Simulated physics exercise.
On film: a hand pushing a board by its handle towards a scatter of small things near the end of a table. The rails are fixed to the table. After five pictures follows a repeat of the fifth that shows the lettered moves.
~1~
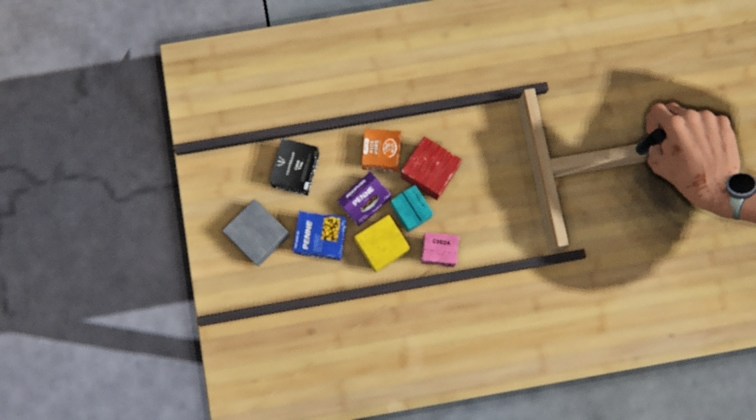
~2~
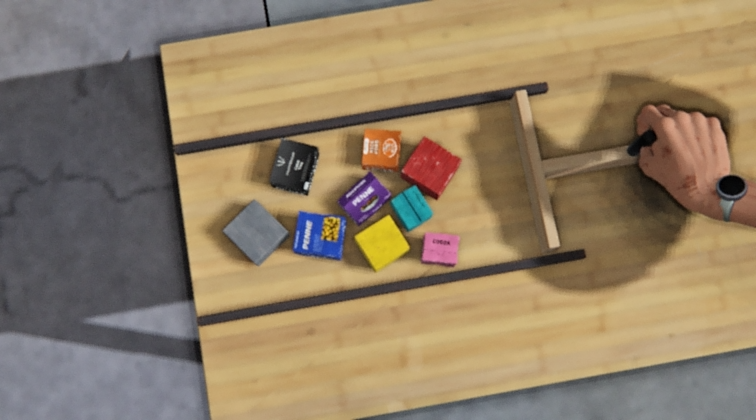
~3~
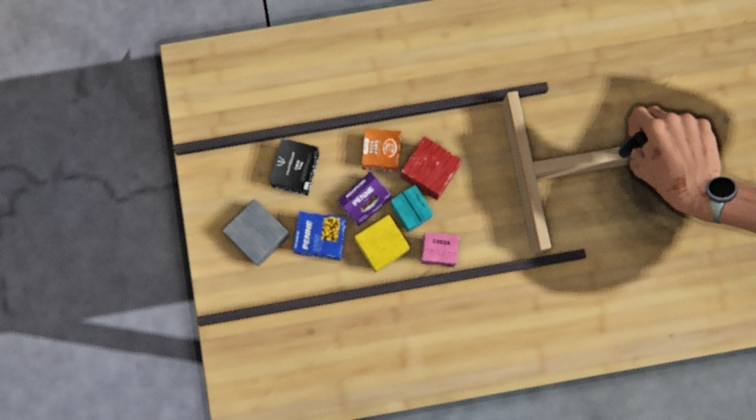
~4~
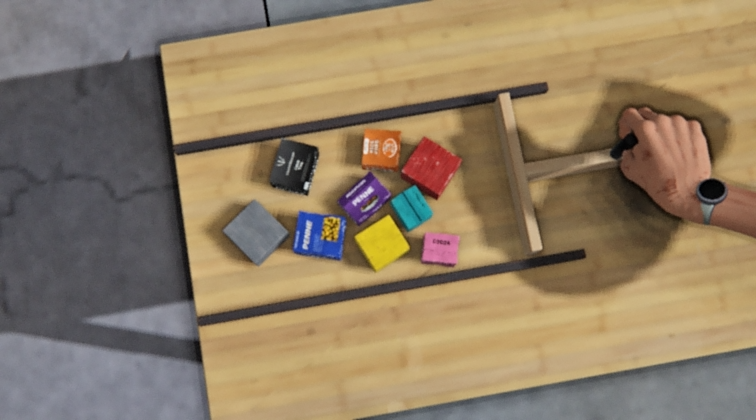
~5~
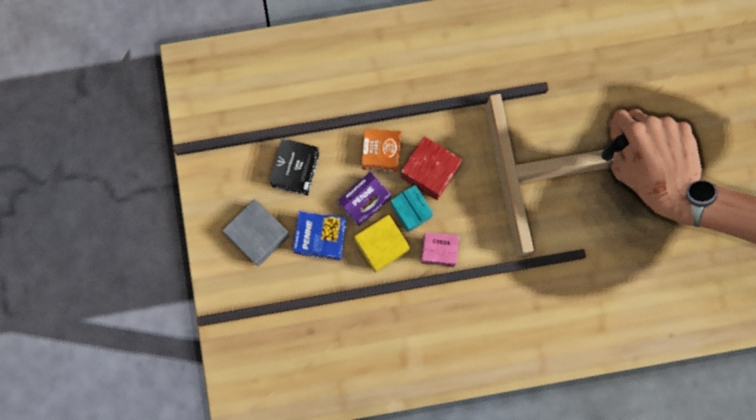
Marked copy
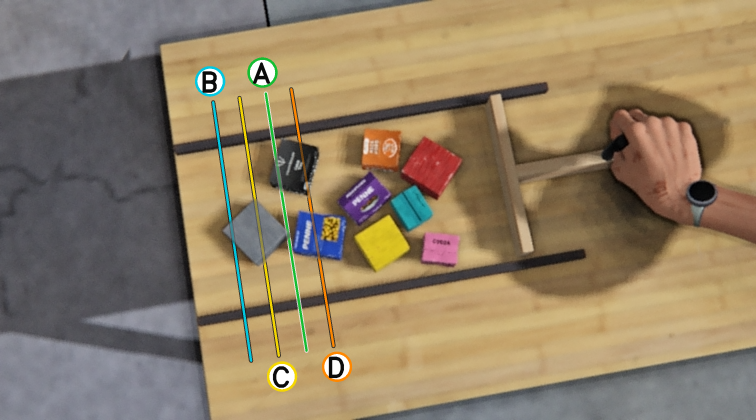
A wooden board, pushed by a hand on its handle, slid slowly a short way left between two dark rails toward a scatter of small colourful boxes and blocks, which stayed still and untouched.
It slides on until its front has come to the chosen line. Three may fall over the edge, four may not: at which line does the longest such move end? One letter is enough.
As far as mark C.
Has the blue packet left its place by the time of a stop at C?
By then, yes.
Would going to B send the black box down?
Yes.
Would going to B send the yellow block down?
Yes.
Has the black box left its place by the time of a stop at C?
Yes.
On the marked copy, A at (286, 218); B at (232, 228); C at (259, 223); D at (312, 214).
With C. Early on, board (420, 187); blue packet (313, 241); pink packet (408, 257).
Further on, board (329, 203); grey block (203, 216); blue packet (226, 263).
At the end, board (259, 215); blue packet over the edge; grey block over the edge; two fallen.
As for the rest, A is within the limit but short; B drops five; D is within the limit but short.
